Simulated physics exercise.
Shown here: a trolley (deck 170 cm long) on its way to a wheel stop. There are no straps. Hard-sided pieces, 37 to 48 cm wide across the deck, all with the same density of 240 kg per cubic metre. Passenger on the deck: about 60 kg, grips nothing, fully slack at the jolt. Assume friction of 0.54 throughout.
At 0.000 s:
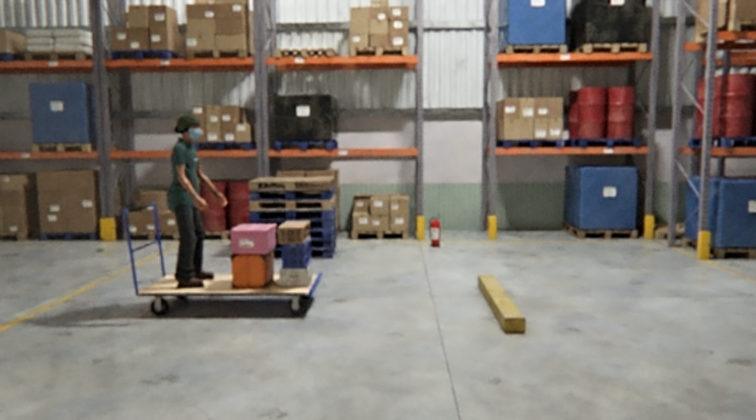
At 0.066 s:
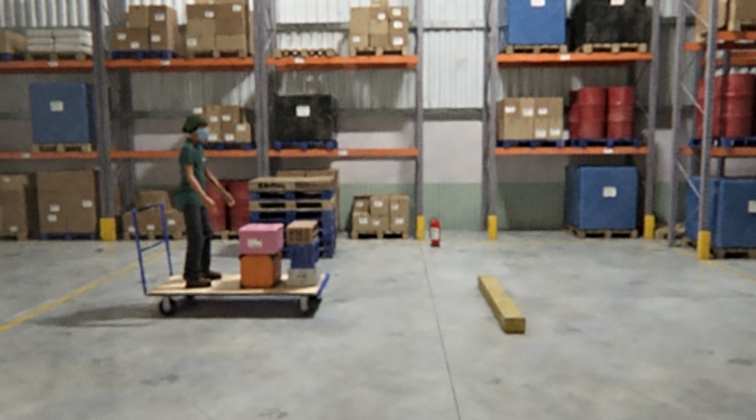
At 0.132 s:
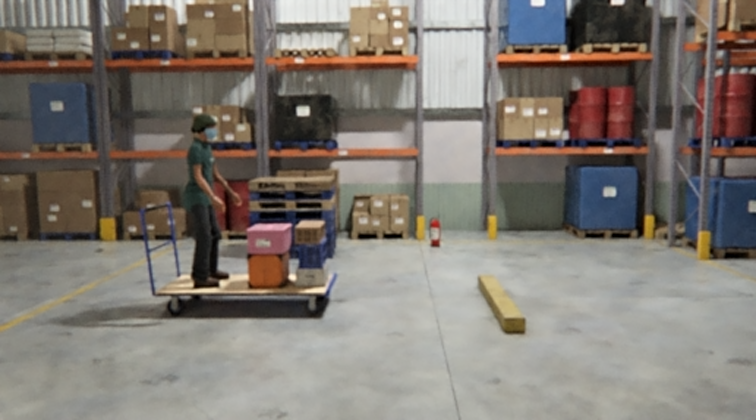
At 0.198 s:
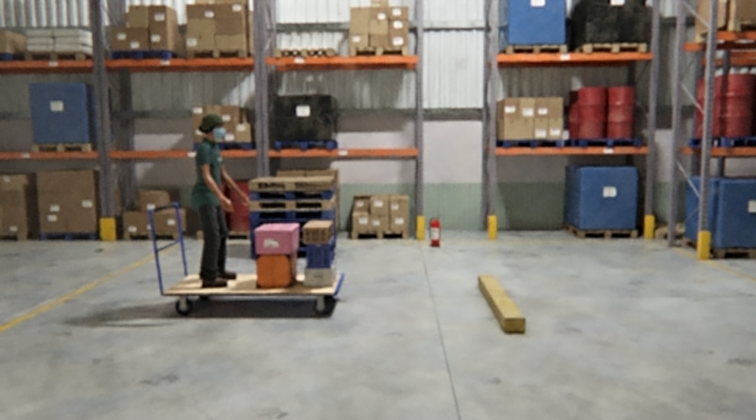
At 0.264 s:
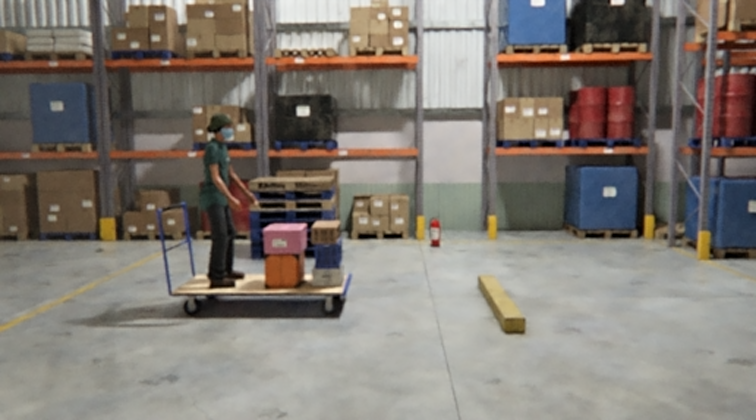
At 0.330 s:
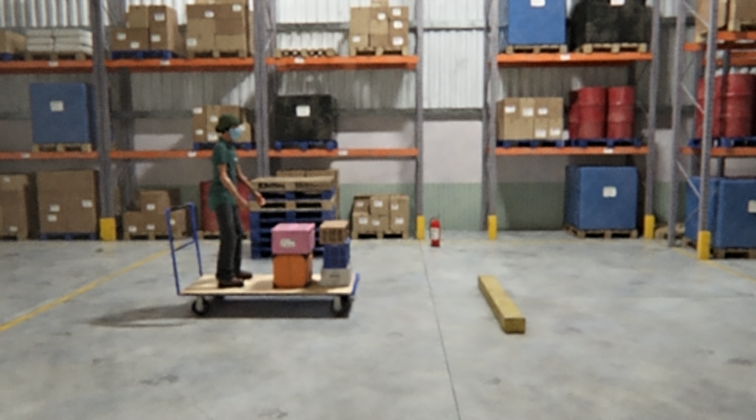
A flat cart with a blue handle rolls slowly rightward across a grey warehouse floor, seen from the side by a still camera, carrying a standing person in a green top, cap and face mask. In front of the person sit pink, orange, brown and blue boxes, with a yellow beam lying at right before orange-beamed racks. The person's forearms shift slightly while the load rides along.
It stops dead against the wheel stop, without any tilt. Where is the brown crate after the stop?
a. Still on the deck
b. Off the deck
The answer is b.
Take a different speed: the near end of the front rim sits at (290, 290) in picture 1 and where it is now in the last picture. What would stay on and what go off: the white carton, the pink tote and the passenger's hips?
Result: White safe; pink safe; hips safe.
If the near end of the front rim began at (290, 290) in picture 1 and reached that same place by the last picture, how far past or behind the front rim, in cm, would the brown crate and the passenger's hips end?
The brown one would stop 60 cm past the front rim, and the hips 80 cm behind it.
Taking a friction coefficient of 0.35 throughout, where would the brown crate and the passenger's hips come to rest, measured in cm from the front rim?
Then the brown one ends up 60 cm beyond the rim while the hips stay 110 cm back from it.
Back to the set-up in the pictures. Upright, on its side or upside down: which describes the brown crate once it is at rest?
At rest: Brown upside down.
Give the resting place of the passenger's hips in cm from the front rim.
Some 110 cm behind it.
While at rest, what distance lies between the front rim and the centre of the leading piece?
Past the rim by around 60 cm.
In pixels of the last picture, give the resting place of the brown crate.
End point: About (560, 298) px.
After 1.49 s the deck stops.
After 2.04 s the brown crate is 20 cm past the rim, tilted 50°, near (518, 239) in the last picture's view.
After 2.49 s the brown crate is 52 cm past the rim, tilted 125°, near (548, 292) in the last picture's view.
At rest, 3.8 s, past the rim, blue crate and brown crate; behind it, pink tote, orange suitcase, white carton and the passenger's hips.
